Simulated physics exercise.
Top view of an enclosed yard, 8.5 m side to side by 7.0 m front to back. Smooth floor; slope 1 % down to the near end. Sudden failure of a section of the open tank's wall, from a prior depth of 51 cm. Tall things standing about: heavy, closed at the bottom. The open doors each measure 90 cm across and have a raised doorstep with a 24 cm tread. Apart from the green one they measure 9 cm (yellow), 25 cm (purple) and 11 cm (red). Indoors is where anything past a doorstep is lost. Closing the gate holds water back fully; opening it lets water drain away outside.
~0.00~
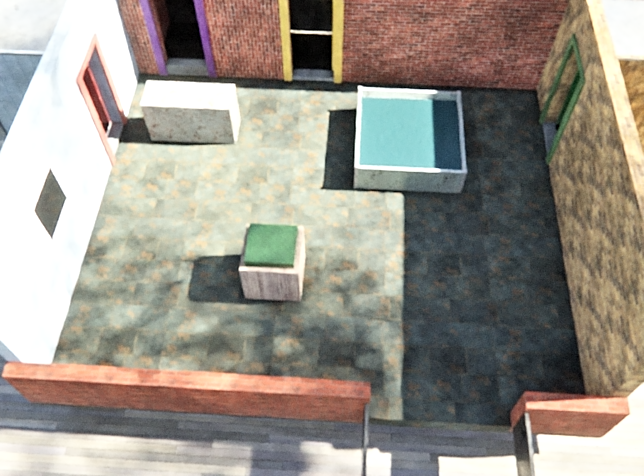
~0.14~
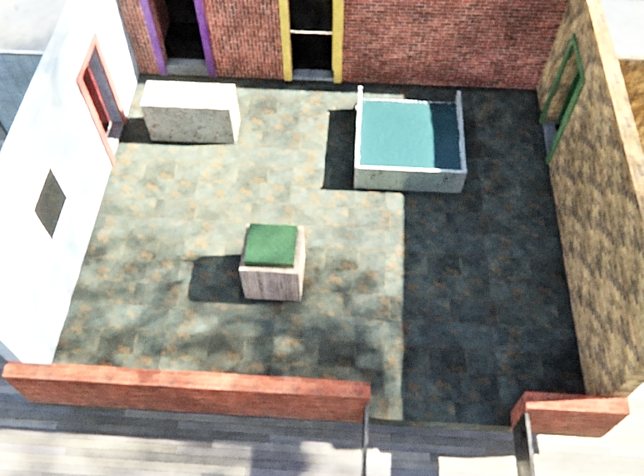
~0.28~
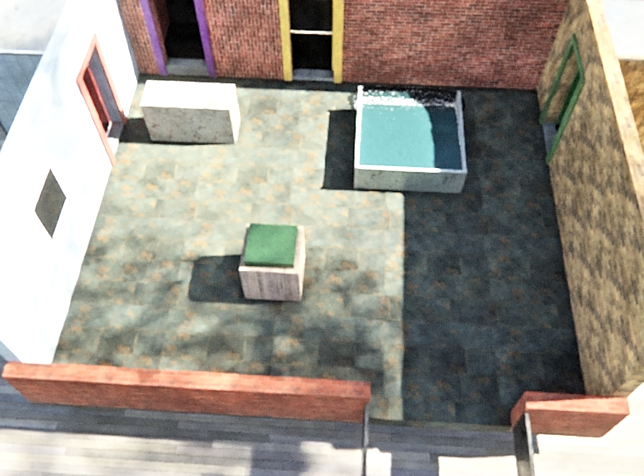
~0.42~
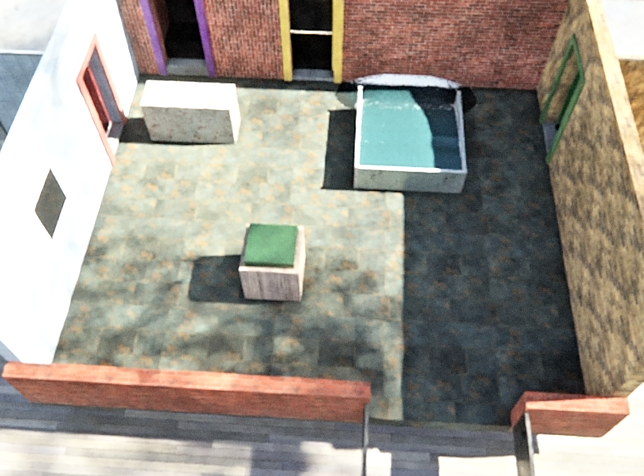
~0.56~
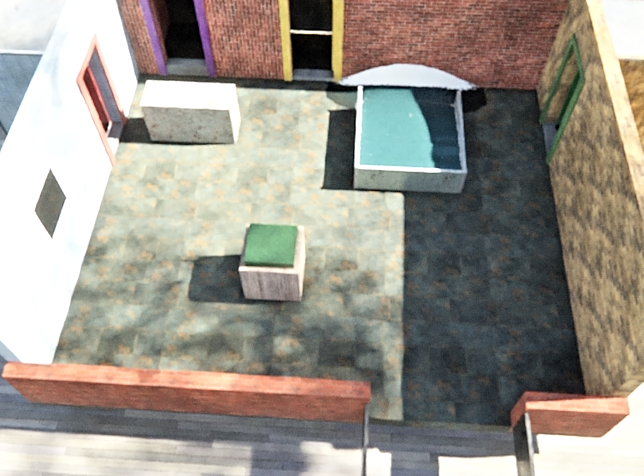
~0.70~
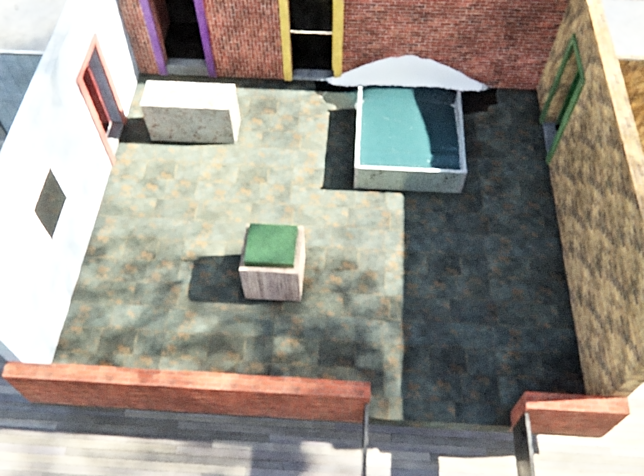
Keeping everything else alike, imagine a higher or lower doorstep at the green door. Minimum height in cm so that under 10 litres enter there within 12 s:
12.5 cm.
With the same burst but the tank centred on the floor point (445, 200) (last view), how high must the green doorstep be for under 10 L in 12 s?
That setup calls for roughly 11.5 cm.
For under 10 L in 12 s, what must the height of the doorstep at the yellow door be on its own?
Yellow - roughly 8.0 cm.
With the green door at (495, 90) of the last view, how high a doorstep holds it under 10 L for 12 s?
It needs roughly 12.0 cm.
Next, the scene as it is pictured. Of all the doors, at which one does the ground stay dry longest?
Red, last of all.
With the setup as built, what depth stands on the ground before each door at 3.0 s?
Door by door, in centimetres - green 14, yellow 9, purple 3, red 1.
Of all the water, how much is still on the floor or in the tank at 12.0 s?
Roughly 86 per cent of the water.
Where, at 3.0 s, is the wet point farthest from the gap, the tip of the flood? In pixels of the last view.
I'd put the front's tip around (124, 128).
After 1.4 s water covers 10 % of the floor, deepest (38 cm) near (399, 101); it has not reached the green door.
After 3.0 s water covers 25 % of the floor, deepest (24 cm) near (132, 102); 14 cm at the green door, 17 litres in over its 8 cm doorstep.
After 12.0 s water covers 80 % of the floor, deepest (7 cm) near (408, 108); 4 cm at the green door, 33 litres in over its 8 cm doorstep.
At the green door as built, the water arrived by 1.7 s and peaked near 15 cm at 2.4 s.
Run again over the same 12 s with other heights there, 20 litres in over 10 cm, 7 litres over 13.5 cm. The limit of 10 litres is kept from about 12.5 cm up.
